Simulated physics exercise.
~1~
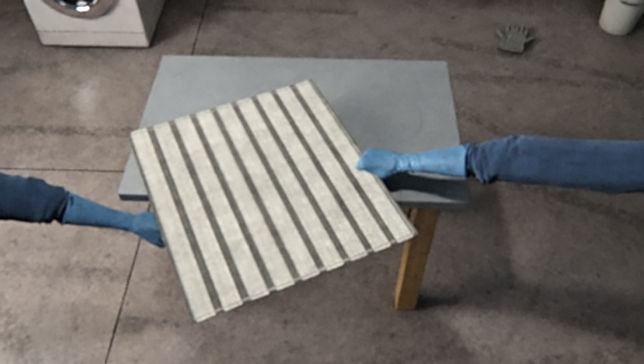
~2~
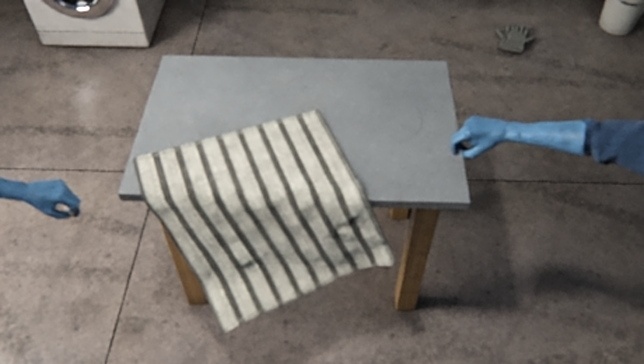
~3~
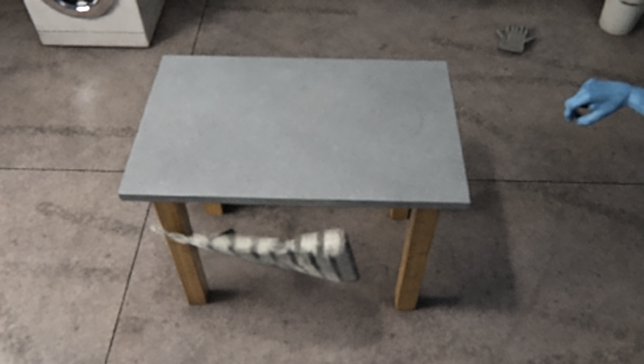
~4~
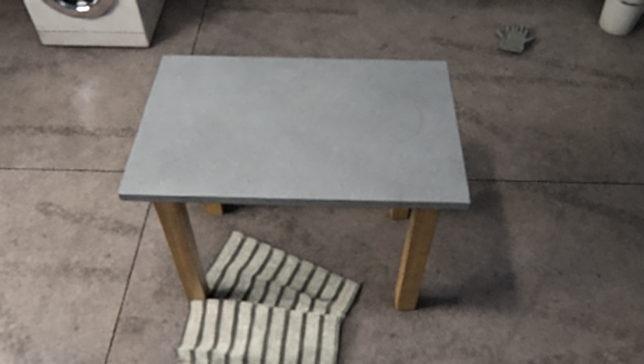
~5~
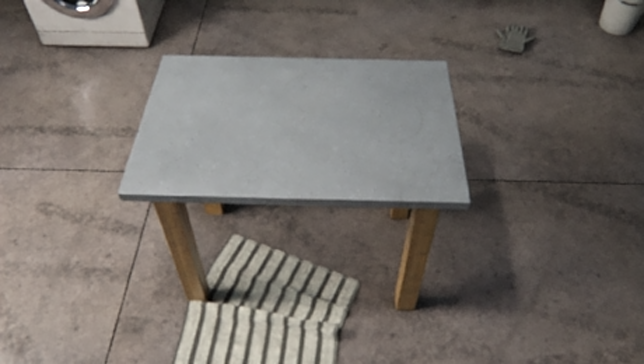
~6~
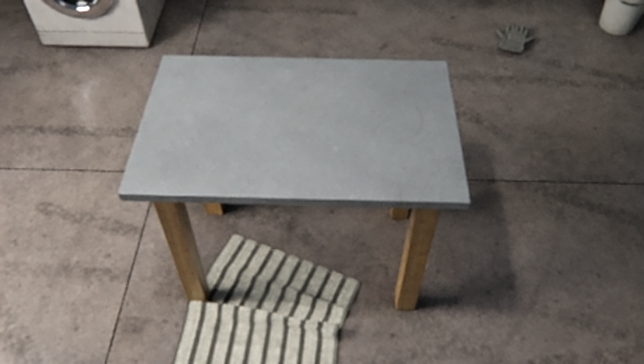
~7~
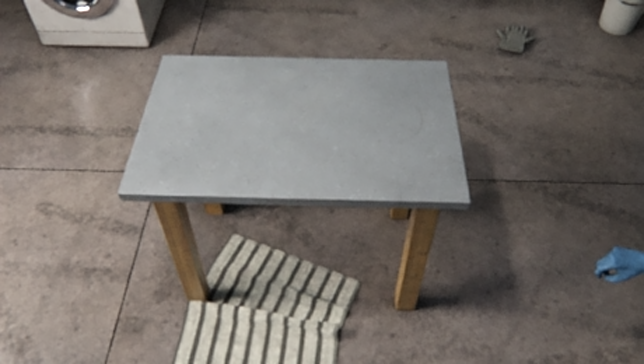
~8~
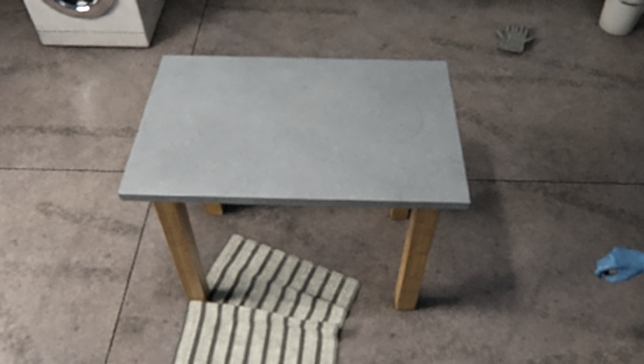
At the start, two blue-gloved hands hold a striped hand towel flat over the front edge of a gray table with wooden legs, a washing machine standing behind. The hands let go and draw apart, and the towel droops over the edge with its larger part hanging down. It slides off the tabletop completely and bunches up as it falls. The towel lands folded over on the floor by the front legs, and the hands leave view. It stays there beneath the bare tabletop, while a blue glove shows at the right.
